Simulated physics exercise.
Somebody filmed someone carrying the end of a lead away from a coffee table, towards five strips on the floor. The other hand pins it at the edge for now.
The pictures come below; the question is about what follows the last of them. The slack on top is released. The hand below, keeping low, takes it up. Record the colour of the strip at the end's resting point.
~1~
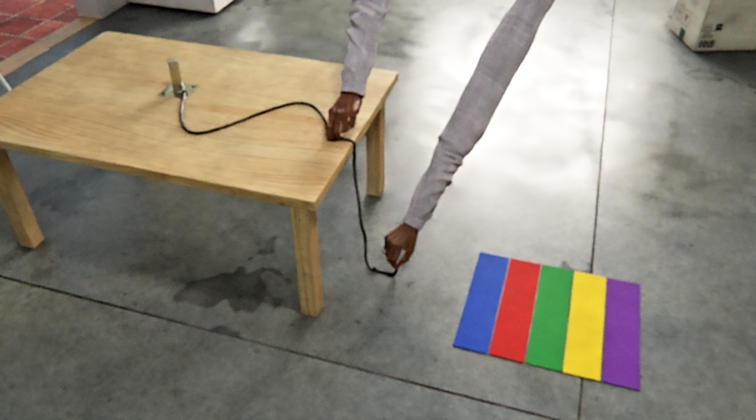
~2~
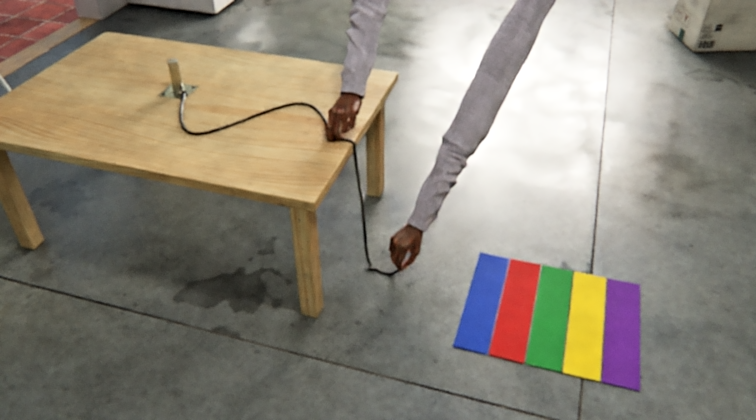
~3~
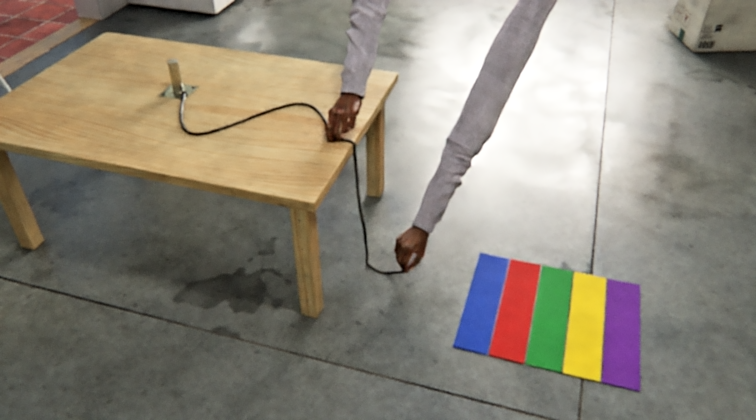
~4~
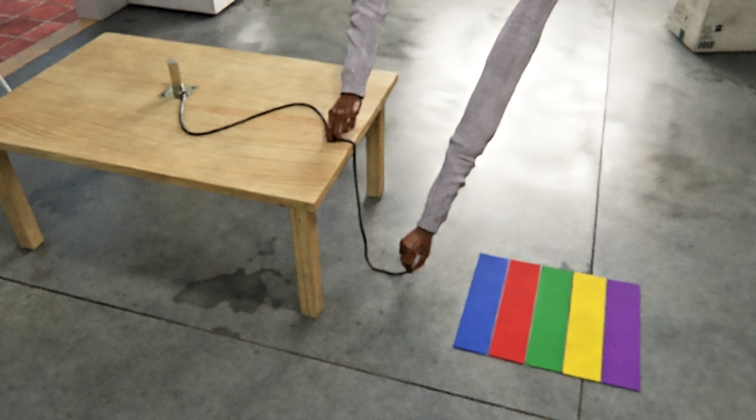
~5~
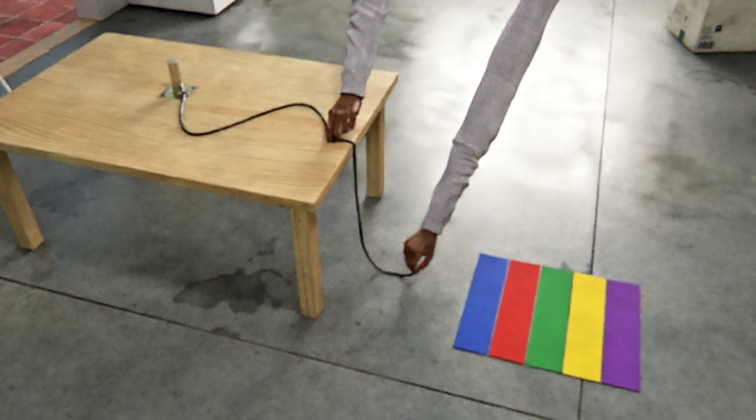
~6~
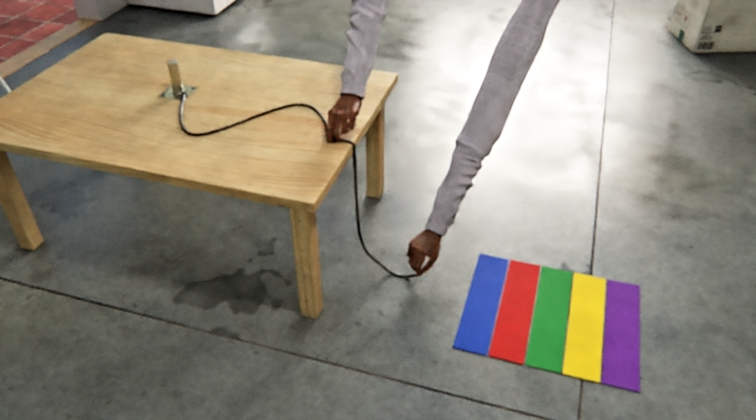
Resting point: Purple strip.
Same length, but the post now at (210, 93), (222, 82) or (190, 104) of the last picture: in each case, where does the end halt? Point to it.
The three places are (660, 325), (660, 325) and (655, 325), in that order.
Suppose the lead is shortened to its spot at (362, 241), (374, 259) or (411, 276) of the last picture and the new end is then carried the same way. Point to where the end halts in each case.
One spot per try: (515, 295), (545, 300), and (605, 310).
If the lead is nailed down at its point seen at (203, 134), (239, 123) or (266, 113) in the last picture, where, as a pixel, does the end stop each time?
Near (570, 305), (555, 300) and (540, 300).
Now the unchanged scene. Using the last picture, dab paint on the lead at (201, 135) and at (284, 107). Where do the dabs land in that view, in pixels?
You'll find the first mark at (262, 114) and the second mark at (343, 135).
Soon after, end near (553, 301); over green.
Then, end near (597, 310); over yellow.
At full stretch, end near (622, 316); over purple. It halts on the purple strip.
